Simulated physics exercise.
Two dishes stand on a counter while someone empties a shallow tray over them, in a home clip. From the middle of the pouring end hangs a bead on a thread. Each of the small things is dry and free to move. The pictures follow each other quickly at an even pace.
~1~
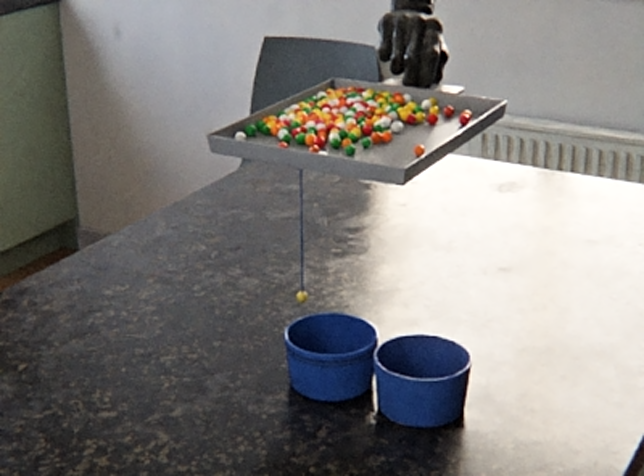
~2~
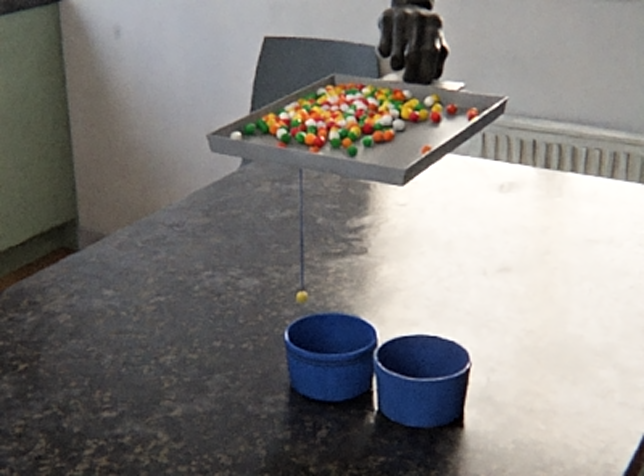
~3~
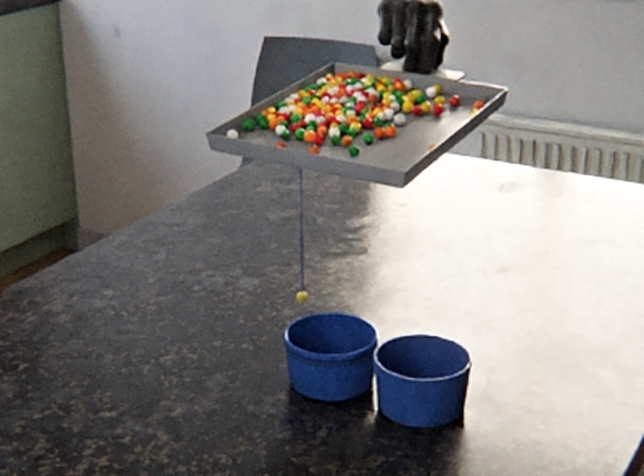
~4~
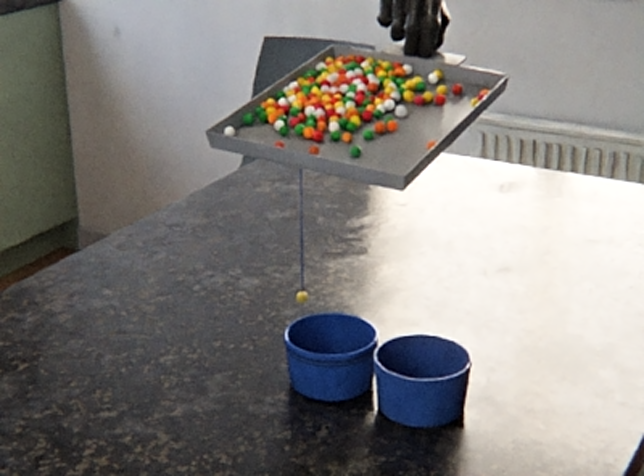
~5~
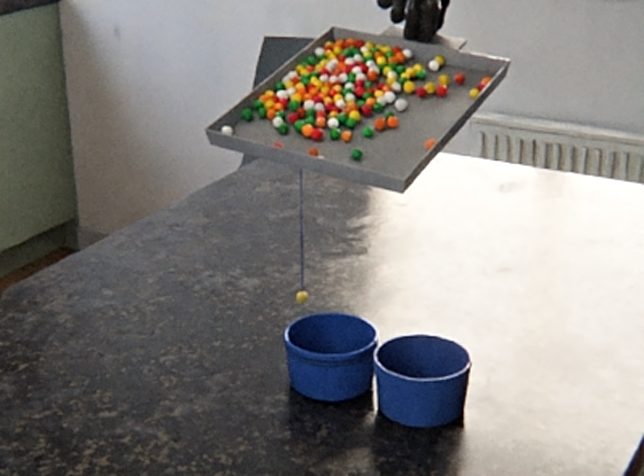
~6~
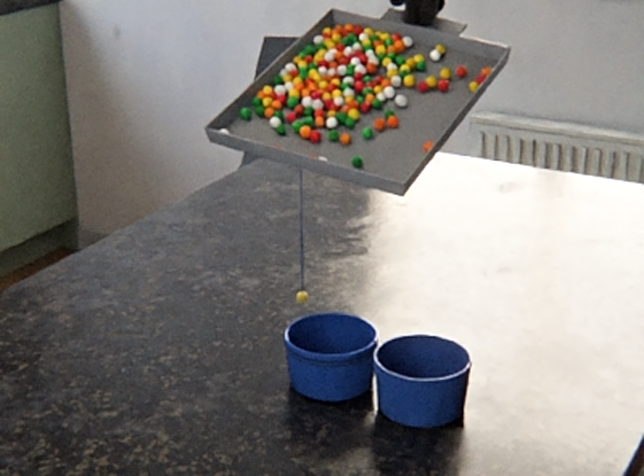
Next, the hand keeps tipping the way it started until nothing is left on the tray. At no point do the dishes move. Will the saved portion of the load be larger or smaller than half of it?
Catch: Above fifty percent.
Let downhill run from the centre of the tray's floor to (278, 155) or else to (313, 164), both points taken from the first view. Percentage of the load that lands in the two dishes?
In turn, 0 percent and then 30 percent.
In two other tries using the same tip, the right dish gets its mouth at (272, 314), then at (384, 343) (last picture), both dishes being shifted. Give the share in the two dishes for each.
Around 0 and around 80 per cent, in that order.
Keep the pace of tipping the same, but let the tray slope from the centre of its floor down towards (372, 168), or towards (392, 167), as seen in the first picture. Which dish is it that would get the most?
Case one goes to the right-side dish, case two to the right-side dish.
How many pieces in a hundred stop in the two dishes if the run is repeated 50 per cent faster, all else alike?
Close to 50 per cent.
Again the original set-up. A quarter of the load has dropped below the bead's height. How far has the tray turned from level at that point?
At roughly 75°.
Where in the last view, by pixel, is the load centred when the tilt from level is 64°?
Somewhere about pixel (358, 177).
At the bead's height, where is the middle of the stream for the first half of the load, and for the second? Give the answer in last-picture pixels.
The first part passes (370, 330); everything after passes (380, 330).
Shortly afterwards, tray tipped steeply; near two thirds on the tray; a little in the right dish; a little in the left dish; a little outside both; a little in the air.
Next, tray tipped past a quarter turn; a little on the tray; near a third in the right dish; near a third in the left dish; near a quarter outside both; a little in the air.
Some moments later, tray tipped past a quarter turn; near a third in the right dish; near a third in the left dish; near a quarter outside both.
In the end, tray tipped past a quarter turn; near a third in the right dish; near a third in the left dish; near a quarter outside both.
